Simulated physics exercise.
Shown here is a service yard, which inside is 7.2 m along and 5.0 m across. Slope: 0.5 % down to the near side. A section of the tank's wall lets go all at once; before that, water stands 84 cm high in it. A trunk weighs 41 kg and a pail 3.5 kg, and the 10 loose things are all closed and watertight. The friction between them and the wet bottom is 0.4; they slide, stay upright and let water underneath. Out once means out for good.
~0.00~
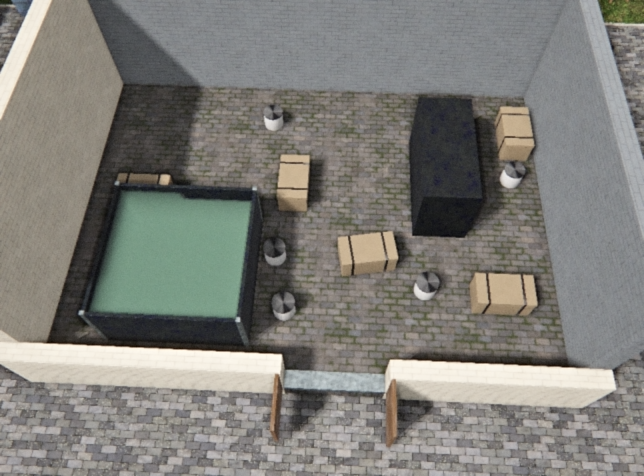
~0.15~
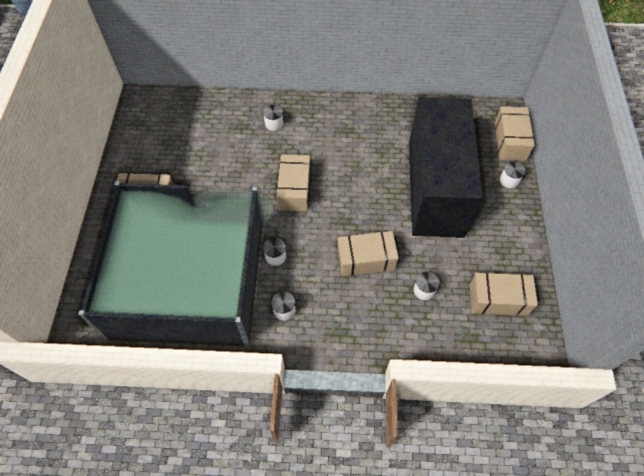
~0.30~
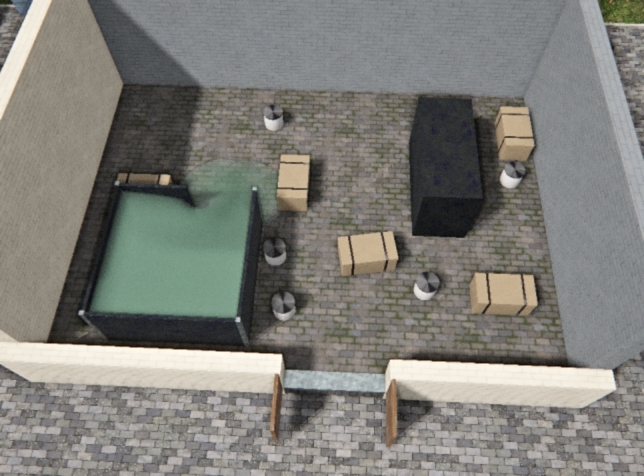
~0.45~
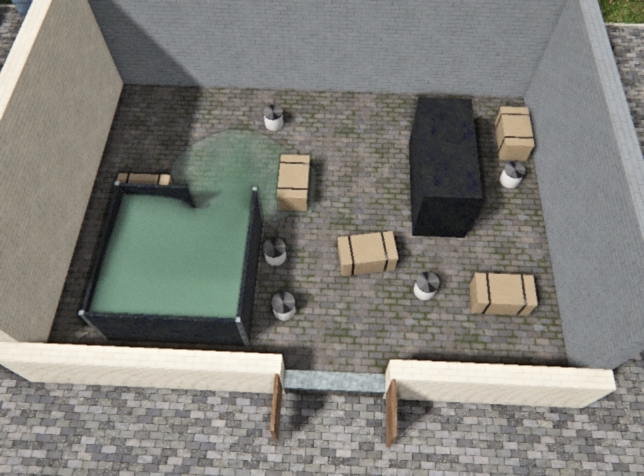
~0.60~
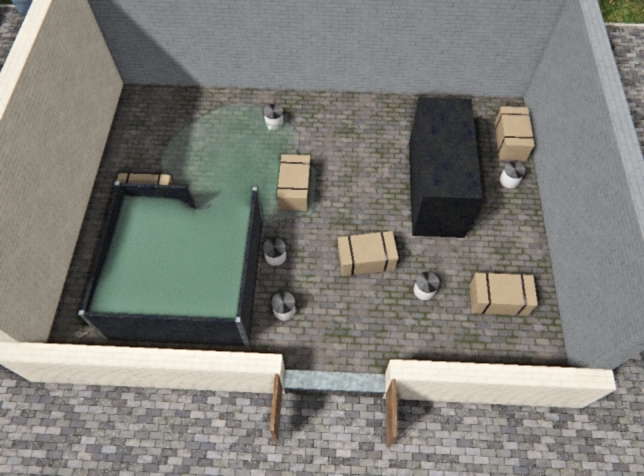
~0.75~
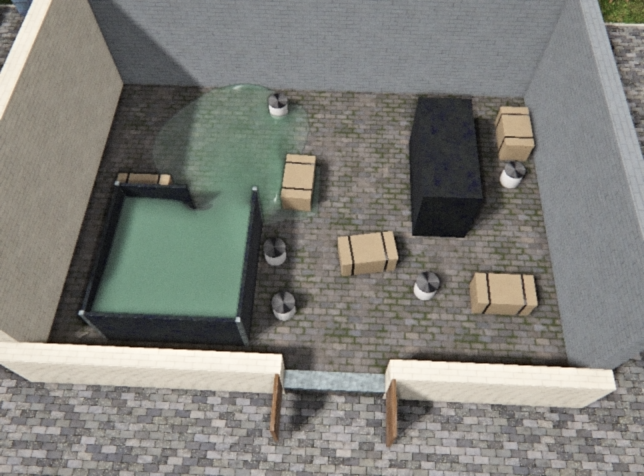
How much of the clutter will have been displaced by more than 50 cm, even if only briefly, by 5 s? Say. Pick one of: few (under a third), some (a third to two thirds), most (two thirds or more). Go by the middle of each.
Some.
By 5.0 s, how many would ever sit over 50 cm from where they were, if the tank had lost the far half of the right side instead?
The count would be 8.
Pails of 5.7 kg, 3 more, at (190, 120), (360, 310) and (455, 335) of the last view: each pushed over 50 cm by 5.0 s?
Above, below, below.
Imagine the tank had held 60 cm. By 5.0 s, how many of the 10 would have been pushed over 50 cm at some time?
In that case the number is 4.
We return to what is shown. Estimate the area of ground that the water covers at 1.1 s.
Wet: Near 11.5 m2.
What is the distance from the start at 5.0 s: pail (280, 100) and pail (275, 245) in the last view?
In that order: 450 cm, 0 cm.
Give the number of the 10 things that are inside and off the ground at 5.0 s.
The count is 2.
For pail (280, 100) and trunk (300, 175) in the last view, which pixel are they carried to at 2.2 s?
About (386, 80) for the first and (360, 182) for the second.
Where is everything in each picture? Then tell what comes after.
A pail at (273, 112), on the bottom; a trunk at (294, 176) rests on the ground; water covers 3.6 m2; 0 of 10 have shifted, in the first frame.
A pail at (273, 112), on the bottom; a trunk at (294, 176), on the bottom; 4.2 m2 under water; 0 of 10 have shifted, in the second frame.
A pail at (273, 112) rests on the ground; a trunk at (294, 176), on the bottom; 5.2 m2 under water; 0 of 10 have shifted, in the third frame.
A pail at (273, 112), on the bottom; a trunk at (294, 176) rests on the ground; 6.3 m2 under water; 0 of 10 have shifted, in the fourth frame.
A pail at (273, 111) rests on the ground; a trunk at (294, 176) rests on the ground; water covers 7.6 m2; 0 of 10 have shifted, in the fifth frame.
A pail at (278, 101) rests on the ground, 24 cm from its start; a trunk at (299, 176) rests on the ground, 8 cm from its start; 9.0 m2 under water; 2 of 10 have shifted, in the sixth frame.
After 1.1 s 1 of 10 are over 50 cm from their spots; 1 afloat.
After 2.2 s 2 of 10 are over 50 cm from their spots; 1 afloat.
After 3.5 s 3 of 10 are over 50 cm from their spots; 1 afloat.
After 5.0 s 4 of 10 are over 50 cm from their spots, and 4 have been at some point; 2 afloat.
